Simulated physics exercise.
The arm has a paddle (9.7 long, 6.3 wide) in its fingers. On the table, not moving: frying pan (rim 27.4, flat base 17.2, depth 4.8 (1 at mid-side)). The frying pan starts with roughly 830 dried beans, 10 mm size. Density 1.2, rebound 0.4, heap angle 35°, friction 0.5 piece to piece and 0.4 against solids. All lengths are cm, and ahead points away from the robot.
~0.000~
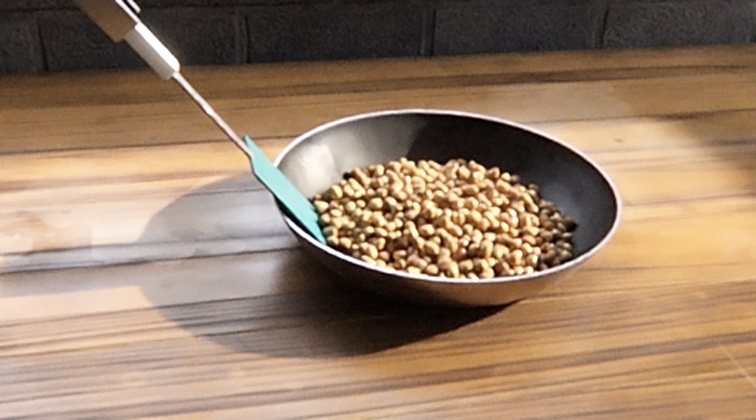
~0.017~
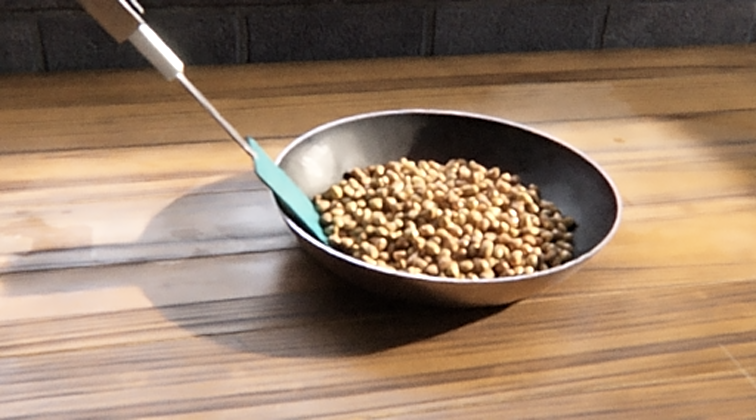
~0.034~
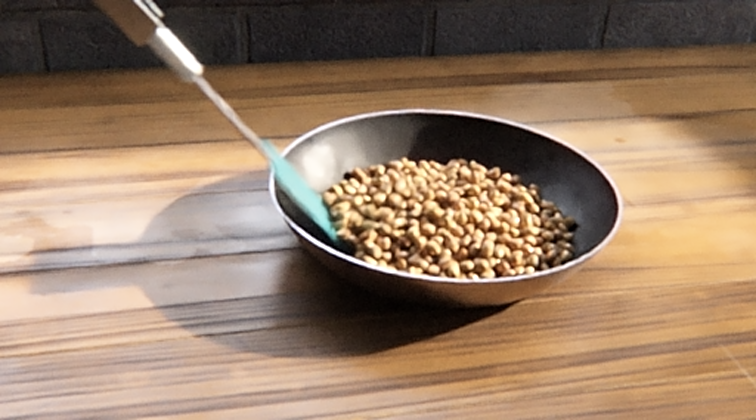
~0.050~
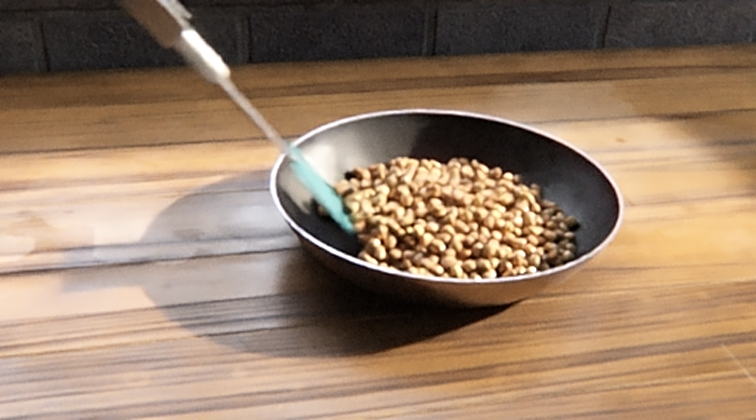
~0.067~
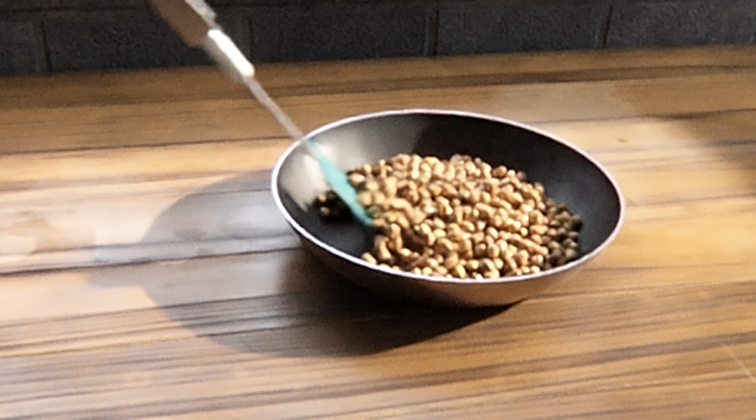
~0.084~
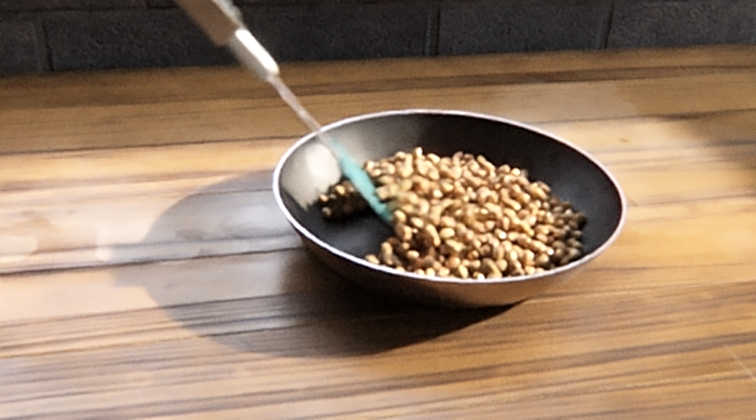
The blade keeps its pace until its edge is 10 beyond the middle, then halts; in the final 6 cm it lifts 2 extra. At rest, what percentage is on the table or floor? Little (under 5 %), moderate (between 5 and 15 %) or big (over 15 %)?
On the table or floor the share is big, over 15 %.
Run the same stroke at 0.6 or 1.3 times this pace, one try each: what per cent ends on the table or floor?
About 10 and 25 per cent.
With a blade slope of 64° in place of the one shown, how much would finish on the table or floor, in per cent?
In that case some 25 per cent.
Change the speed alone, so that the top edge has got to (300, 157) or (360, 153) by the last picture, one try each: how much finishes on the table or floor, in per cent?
About 10 and 25 per cent.
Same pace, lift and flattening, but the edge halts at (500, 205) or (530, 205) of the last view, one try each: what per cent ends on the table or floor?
About 0 and 5 per cent.
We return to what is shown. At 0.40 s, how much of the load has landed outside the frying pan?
Roughly 15 per cent.
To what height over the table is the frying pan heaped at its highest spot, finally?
Roughly 5.0 cm.
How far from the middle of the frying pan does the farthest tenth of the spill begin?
Roughly 40 cm.
After 0.13 s, sloping 52°, highest piece 6 above the table; 830 in the frying pan.
After 0.17 s, sloping 52°, highest piece 7 above the table; 830 in the frying pan.
After 0.40 s, sloping 52°, highest piece 16 above the table; 658 in the frying pan, 105 on the table or floor, 67 on the blade or in flight.
After 1.45 s, sloping 52°, highest piece 4 above the table; 658 in the frying pan, 172 on the table or floor.
In the end, 658 in the frying pan, 172 on the table or floor. That is 21 % on the table or floor.
